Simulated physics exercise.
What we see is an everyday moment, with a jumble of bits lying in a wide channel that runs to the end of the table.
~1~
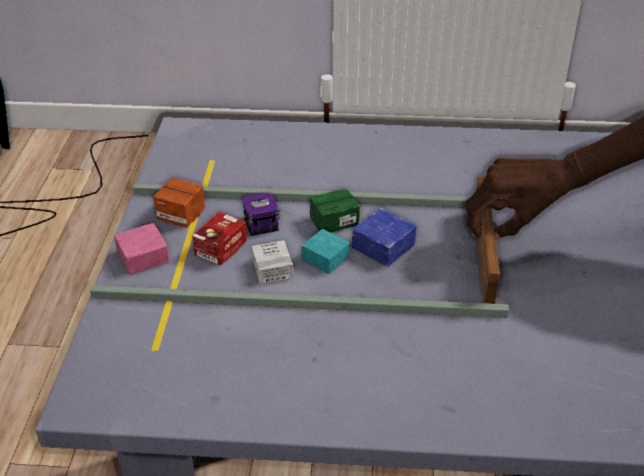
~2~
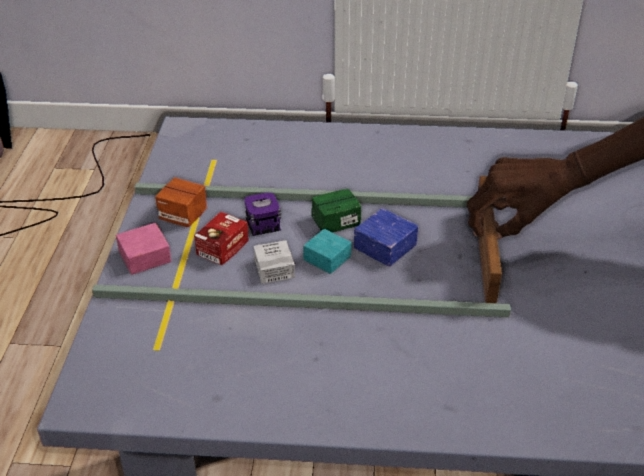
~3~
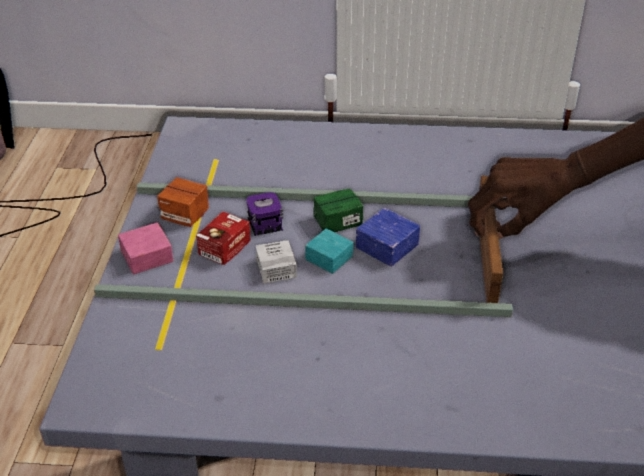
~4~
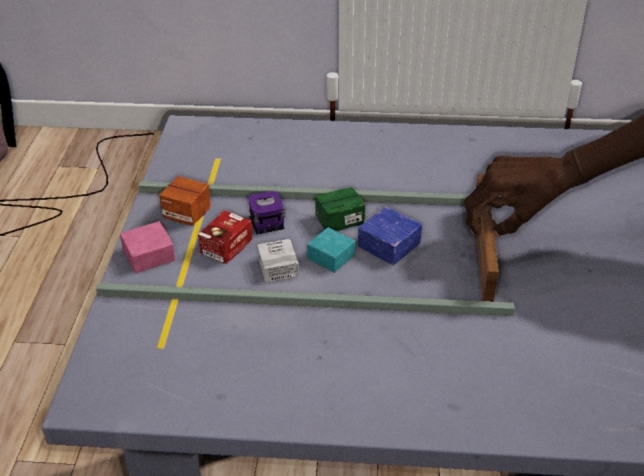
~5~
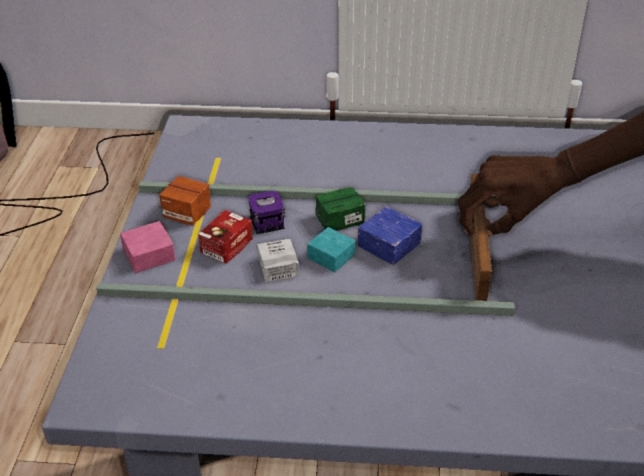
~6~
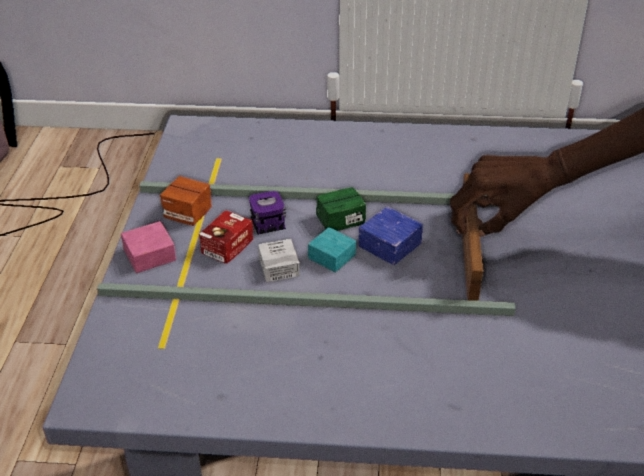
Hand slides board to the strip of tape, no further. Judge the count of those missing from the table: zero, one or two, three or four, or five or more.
My judgement: One or two.
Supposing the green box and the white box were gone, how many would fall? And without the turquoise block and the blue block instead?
You'd get 1 in the first case and 1 in the second one.
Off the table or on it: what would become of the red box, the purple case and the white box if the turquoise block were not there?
Outcome - red box staying, purple case staying, white box staying.
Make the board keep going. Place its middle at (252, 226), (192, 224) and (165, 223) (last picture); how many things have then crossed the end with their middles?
Respectively 0, 2 and 5.
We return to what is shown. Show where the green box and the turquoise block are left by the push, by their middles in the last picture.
You'll find the green box at roughly (185, 195) and the turquoise block at roughly (167, 262).
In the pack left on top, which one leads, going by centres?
Result - foremost is the red box.
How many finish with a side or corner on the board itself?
The count in contact is 3.
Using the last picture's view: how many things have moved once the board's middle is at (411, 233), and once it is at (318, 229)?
The count is 1 at the first point and 5 at the second.
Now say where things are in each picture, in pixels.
Pink block (142, 248); orange box (180, 202); red box (220, 239); board (486, 239); tape (187, 243), in the first picture.
Orange box (182, 202); purple case (263, 213), in the second picture.
Red box (224, 238); board (489, 238), in the third picture.
Pink block (147, 247); blue block (390, 235), in the fourth picture.
Orange box (186, 201); green box (340, 210), in the fifth picture.
Pink block (148, 247); orange box (187, 201); red box (227, 237); board (471, 236); tape (194, 241), in the sixth picture.
Soon after, none off yet; pink block at rest near (148, 247); orange box at rest near (187, 201); red box at rest near (227, 237).
After that, none off yet; pink block displaced about its own width near (117, 252); orange box displaced about its own width near (151, 200); red box displaced about its own width near (159, 232).
In the end, the number that fall off is one or two; gone, orange box and pink block.
